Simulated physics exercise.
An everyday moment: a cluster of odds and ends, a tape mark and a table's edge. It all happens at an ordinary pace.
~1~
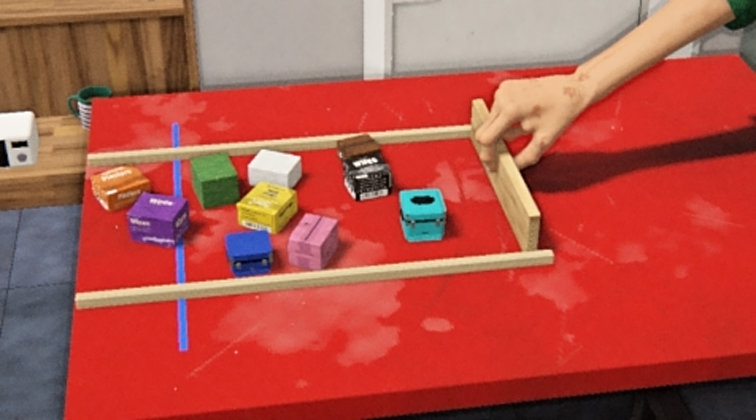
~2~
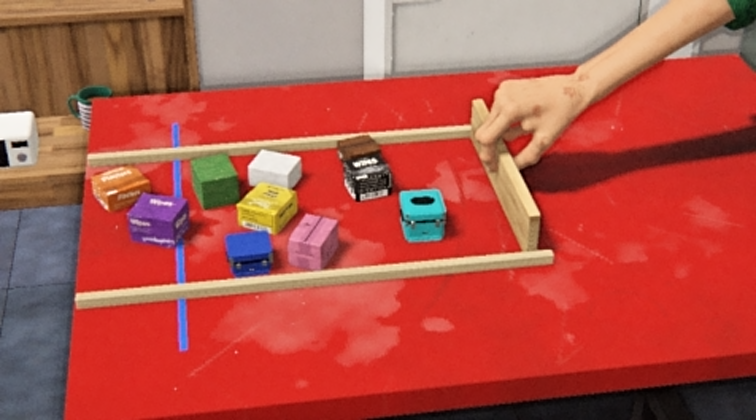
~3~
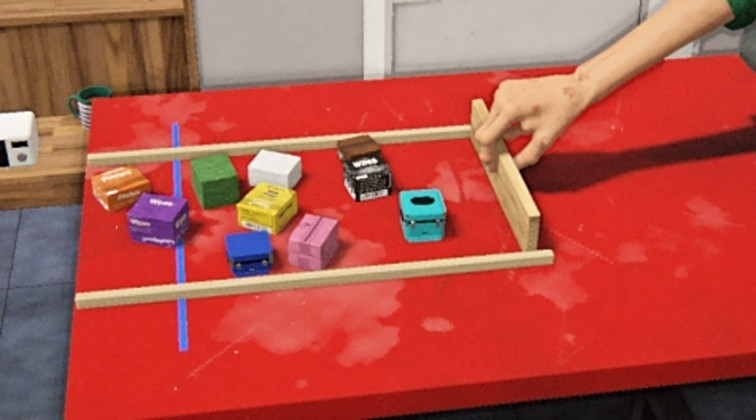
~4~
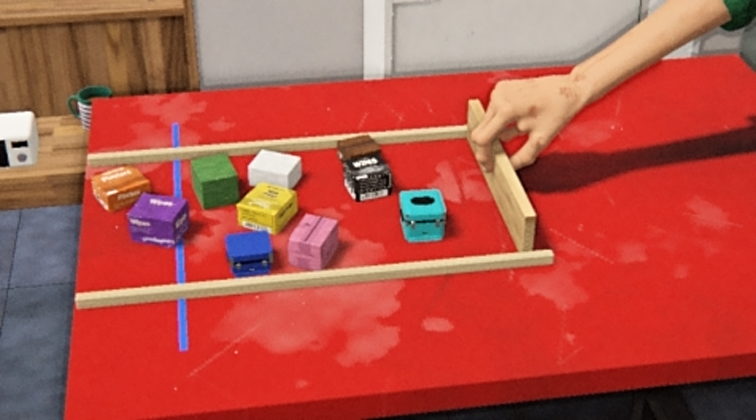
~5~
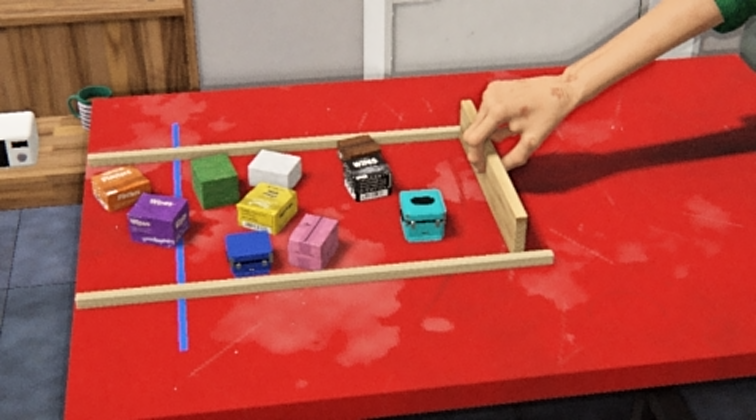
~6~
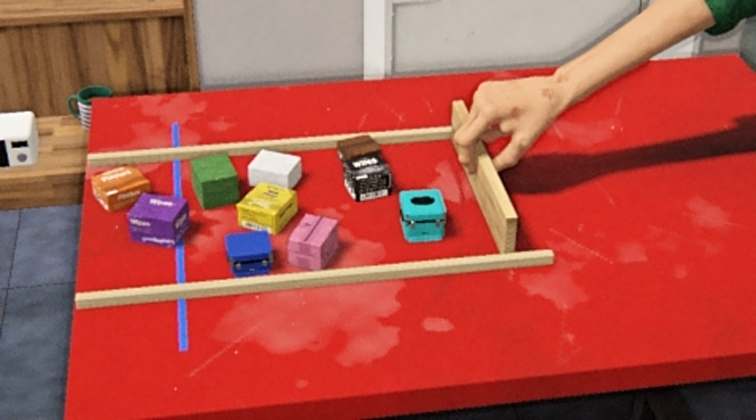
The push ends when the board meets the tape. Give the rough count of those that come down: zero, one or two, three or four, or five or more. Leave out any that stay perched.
The number that fall off is one or two.
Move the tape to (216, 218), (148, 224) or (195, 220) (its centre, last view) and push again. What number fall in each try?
Try by try, 0, 4 and 0.
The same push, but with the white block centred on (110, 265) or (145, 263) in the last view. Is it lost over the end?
The white block falls; falls.
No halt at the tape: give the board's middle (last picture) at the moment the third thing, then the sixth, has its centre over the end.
About (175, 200), then (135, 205).
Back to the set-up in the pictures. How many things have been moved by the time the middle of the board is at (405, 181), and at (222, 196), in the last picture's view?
By then 1, and 10.
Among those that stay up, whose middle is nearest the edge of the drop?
The blue case.
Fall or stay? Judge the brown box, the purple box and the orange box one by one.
The brown box stays on; the purple box goes over; the orange box falls.
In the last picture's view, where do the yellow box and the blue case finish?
First (124, 224), then (81, 277).
Early on, none off yet; orange box at rest near (121, 188); purple box at rest near (159, 220); green block at rest near (215, 181).
Finally, the number that fall off is one or two; lost, purple box and orange box.
